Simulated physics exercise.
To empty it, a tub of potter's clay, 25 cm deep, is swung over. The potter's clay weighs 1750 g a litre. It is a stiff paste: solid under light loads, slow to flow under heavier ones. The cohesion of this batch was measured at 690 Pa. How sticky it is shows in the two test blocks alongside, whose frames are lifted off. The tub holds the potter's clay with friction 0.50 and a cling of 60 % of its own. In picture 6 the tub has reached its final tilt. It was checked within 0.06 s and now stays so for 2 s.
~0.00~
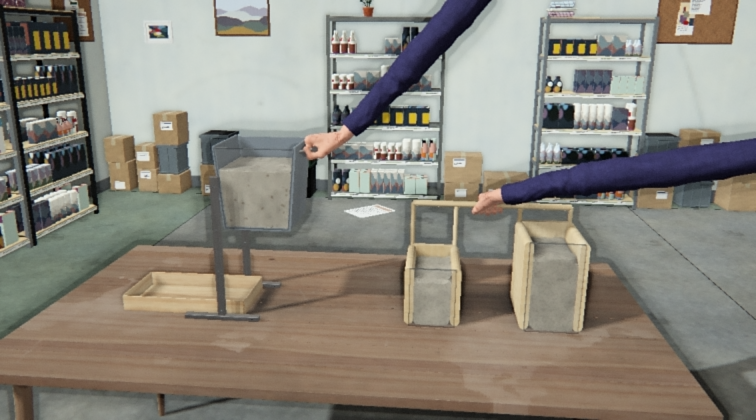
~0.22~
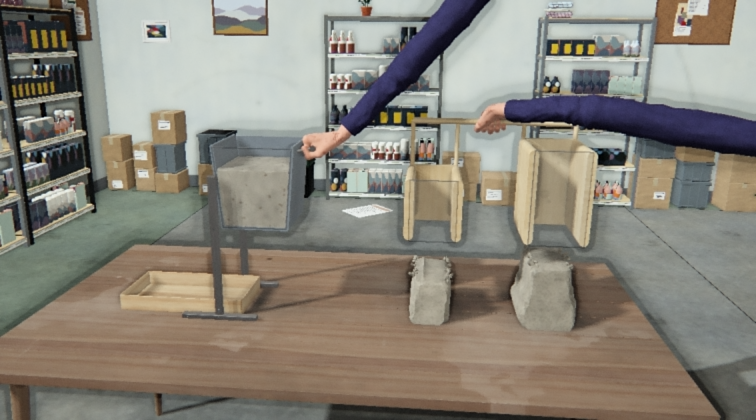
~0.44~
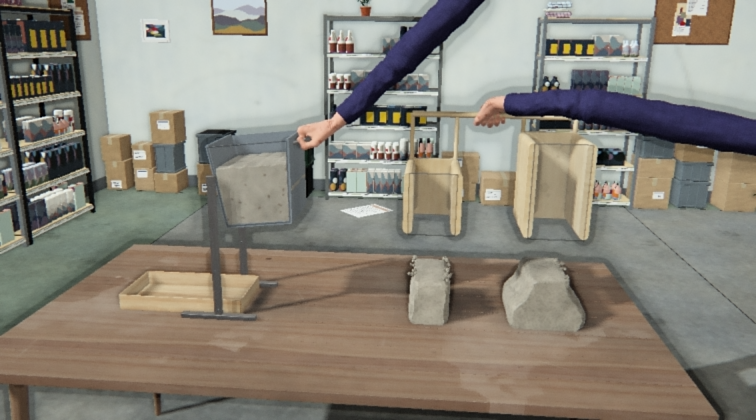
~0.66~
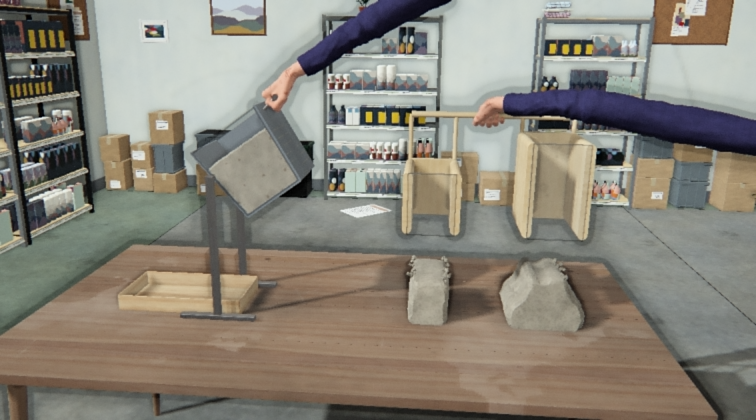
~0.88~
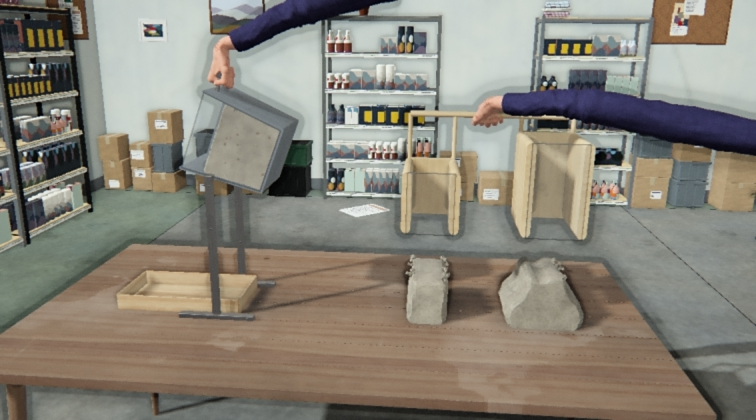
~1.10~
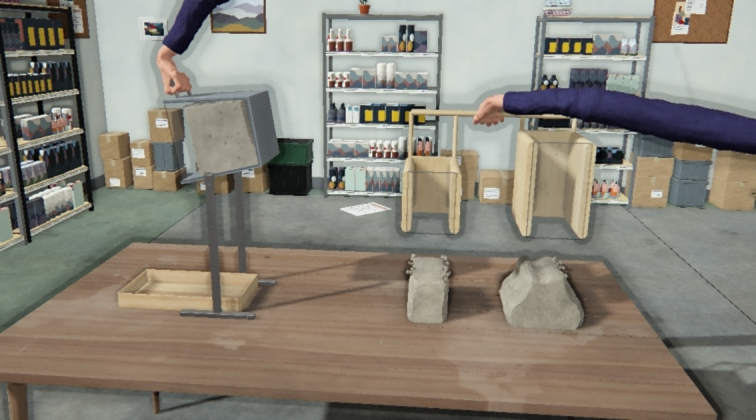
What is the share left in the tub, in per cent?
The share left in the tub is near 46 %.
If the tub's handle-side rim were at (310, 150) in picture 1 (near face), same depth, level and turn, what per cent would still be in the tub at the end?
Then about 35 %.
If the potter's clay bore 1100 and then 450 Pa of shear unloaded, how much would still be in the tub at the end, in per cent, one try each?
In that order: 40 %, 40 %.
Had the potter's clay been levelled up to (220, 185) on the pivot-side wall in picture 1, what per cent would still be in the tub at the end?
In that case some 55 per cent.
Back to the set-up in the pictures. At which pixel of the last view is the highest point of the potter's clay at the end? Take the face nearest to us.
At about (228, 138).
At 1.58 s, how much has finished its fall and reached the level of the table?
Near 0 %.
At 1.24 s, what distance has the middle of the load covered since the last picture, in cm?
Roughly 5 cm.
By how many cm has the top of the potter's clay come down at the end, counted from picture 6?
Some 11 cm.
By 1.24 s, the tub is at 99 degrees and holds 100 %.
By 1.41 s, the tub is at 99 degrees and holds 67 %.
By 1.58 s, the tub is at 99 degrees and holds 47 %.
By 1.75 s, the tub is at 99 degrees and holds 46 %.
By 3.10 s, at the end, the tub is at 99 degrees and holds 46 %.
